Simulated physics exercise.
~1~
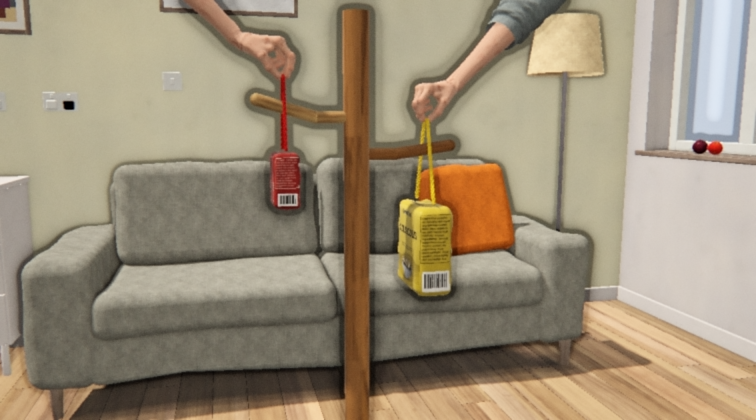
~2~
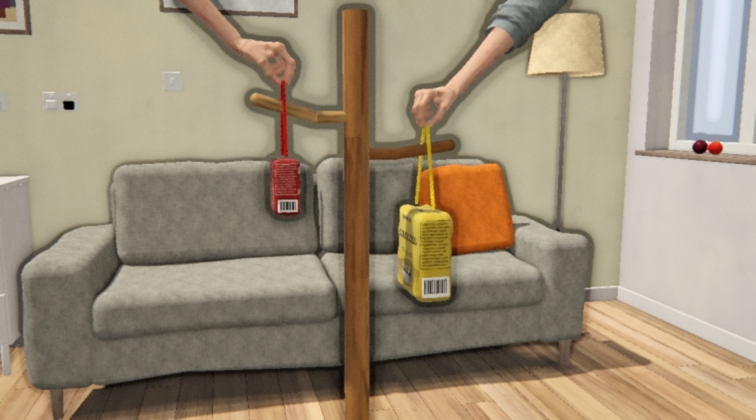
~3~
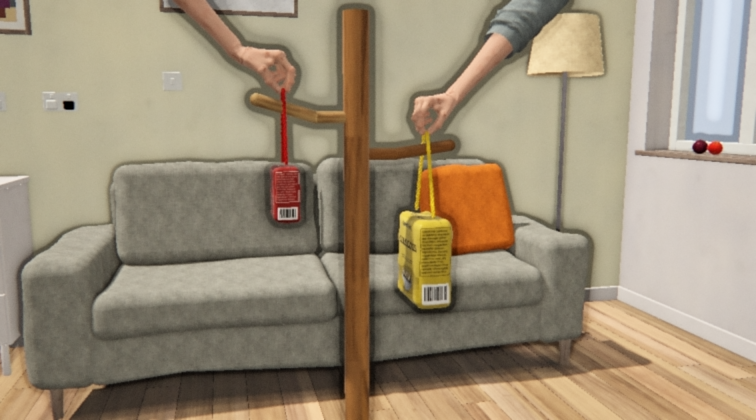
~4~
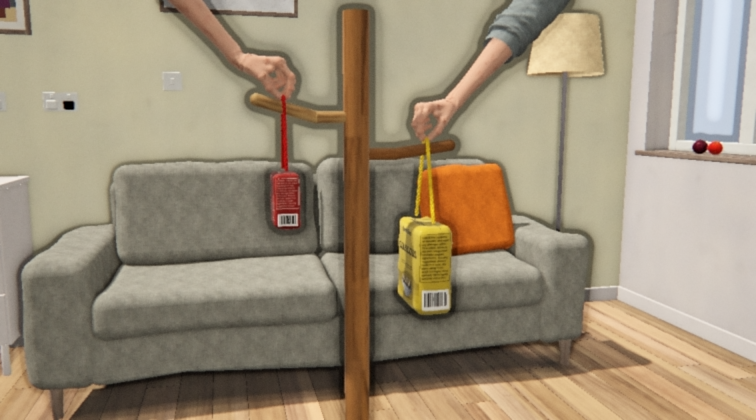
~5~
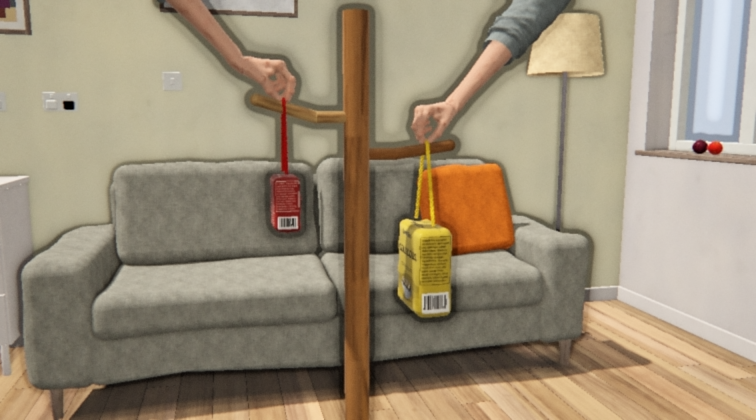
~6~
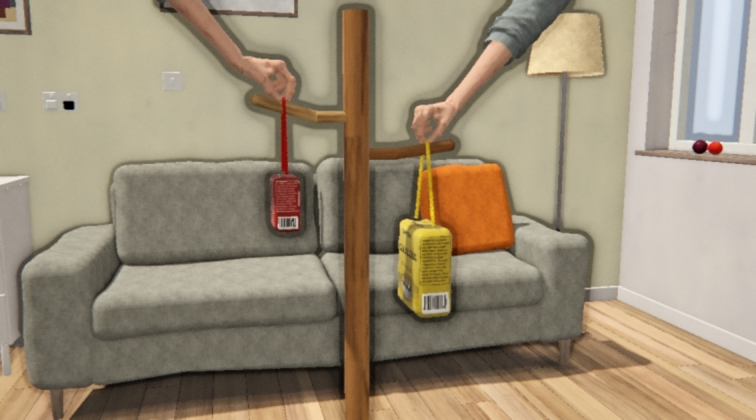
Two hands lowering a red pouch and a yellow sack slightly by their straps beside a wooden stand, then keeping still.
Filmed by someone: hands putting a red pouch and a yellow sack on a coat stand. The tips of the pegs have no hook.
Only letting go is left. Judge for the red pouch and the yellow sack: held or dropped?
Red pouch - held; yellow sack - held.
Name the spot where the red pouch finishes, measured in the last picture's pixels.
Resting spot, approx.: (320, 212).
Then, 0.30 s on from there, red pouch still up near (288, 205); yellow sack still up near (422, 268).
Then, 0.64 s on from there, red pouch still up near (301, 207); yellow sack still up near (416, 270).
In the end, red pouch still up near (320, 212); yellow sack still up near (407, 271). The red pouch remains on its peg and the yellow sack stays hanging.
